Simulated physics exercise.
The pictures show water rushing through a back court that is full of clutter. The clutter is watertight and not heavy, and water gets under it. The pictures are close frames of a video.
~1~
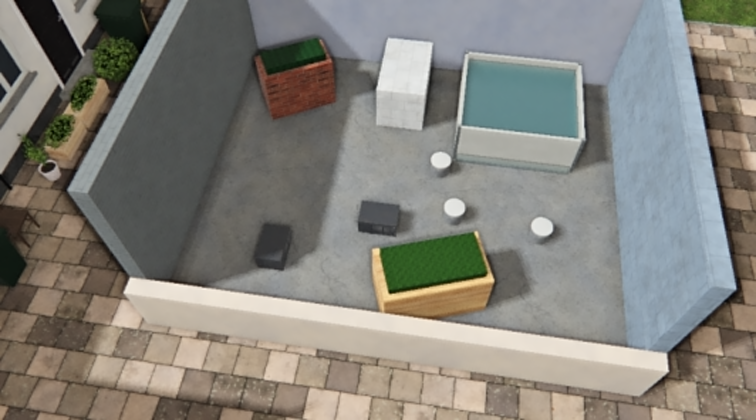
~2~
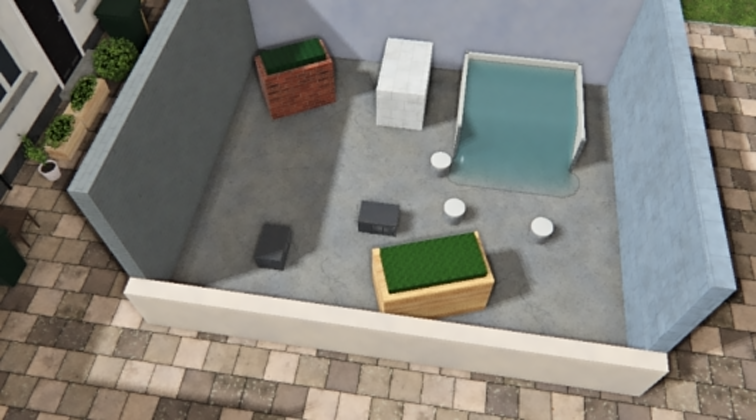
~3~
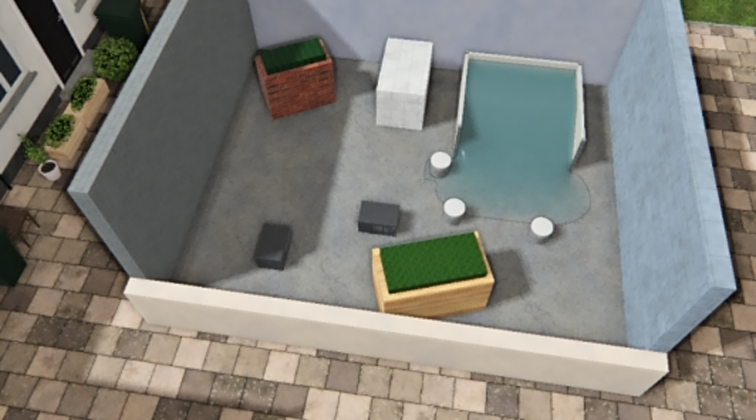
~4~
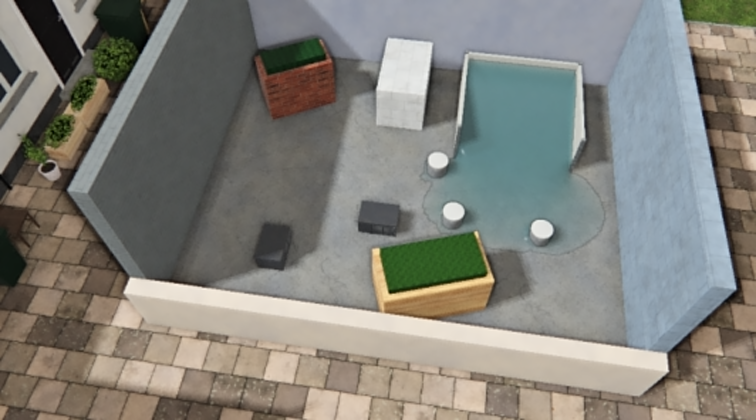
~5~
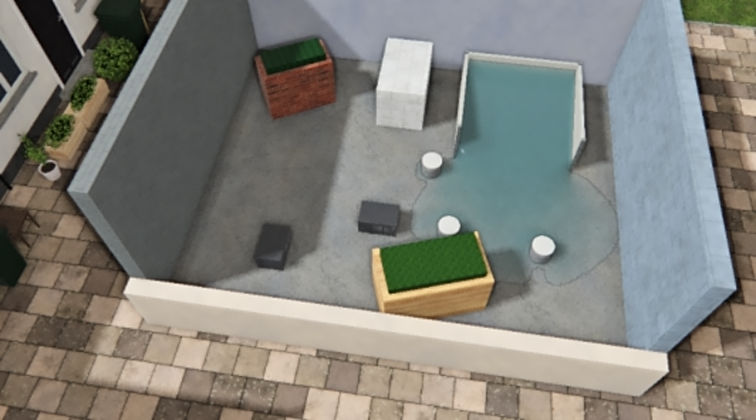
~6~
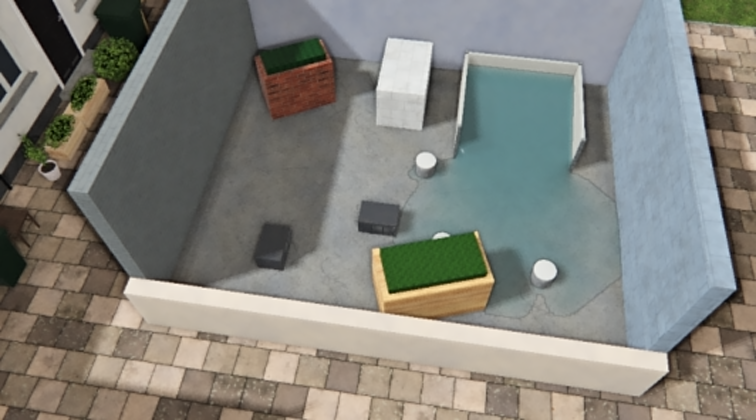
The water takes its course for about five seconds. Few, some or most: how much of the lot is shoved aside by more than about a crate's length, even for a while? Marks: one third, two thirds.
That comes to at least two thirds.
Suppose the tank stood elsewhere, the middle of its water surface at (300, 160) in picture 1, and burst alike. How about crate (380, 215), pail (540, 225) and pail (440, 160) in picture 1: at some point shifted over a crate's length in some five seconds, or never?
One after the other: Moved that far, short of that, that far or more.
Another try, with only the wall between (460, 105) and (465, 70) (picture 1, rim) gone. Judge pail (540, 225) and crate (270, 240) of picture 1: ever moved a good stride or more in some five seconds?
In turn: No, pushed that far.
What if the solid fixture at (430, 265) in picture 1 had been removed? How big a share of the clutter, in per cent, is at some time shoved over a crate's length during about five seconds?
Near 80 in a hundred.
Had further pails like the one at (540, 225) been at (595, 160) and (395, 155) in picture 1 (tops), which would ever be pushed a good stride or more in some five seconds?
In turn: That far or more, under that.
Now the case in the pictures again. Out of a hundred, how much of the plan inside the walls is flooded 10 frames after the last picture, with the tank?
Roughly 50 per cent.
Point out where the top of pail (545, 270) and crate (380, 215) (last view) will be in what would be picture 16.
Around (600, 305) and (330, 222).
A moment on, 2 of 5 are well off their spots; 1 afloat.
Next, 3 of 5 are well off their spots; 1 afloat.
Later, 3 of 5 are well off their spots; 3 afloat.
In the end, 5 of 5 are well off their spots, and 5 have been at some point; 4 afloat.
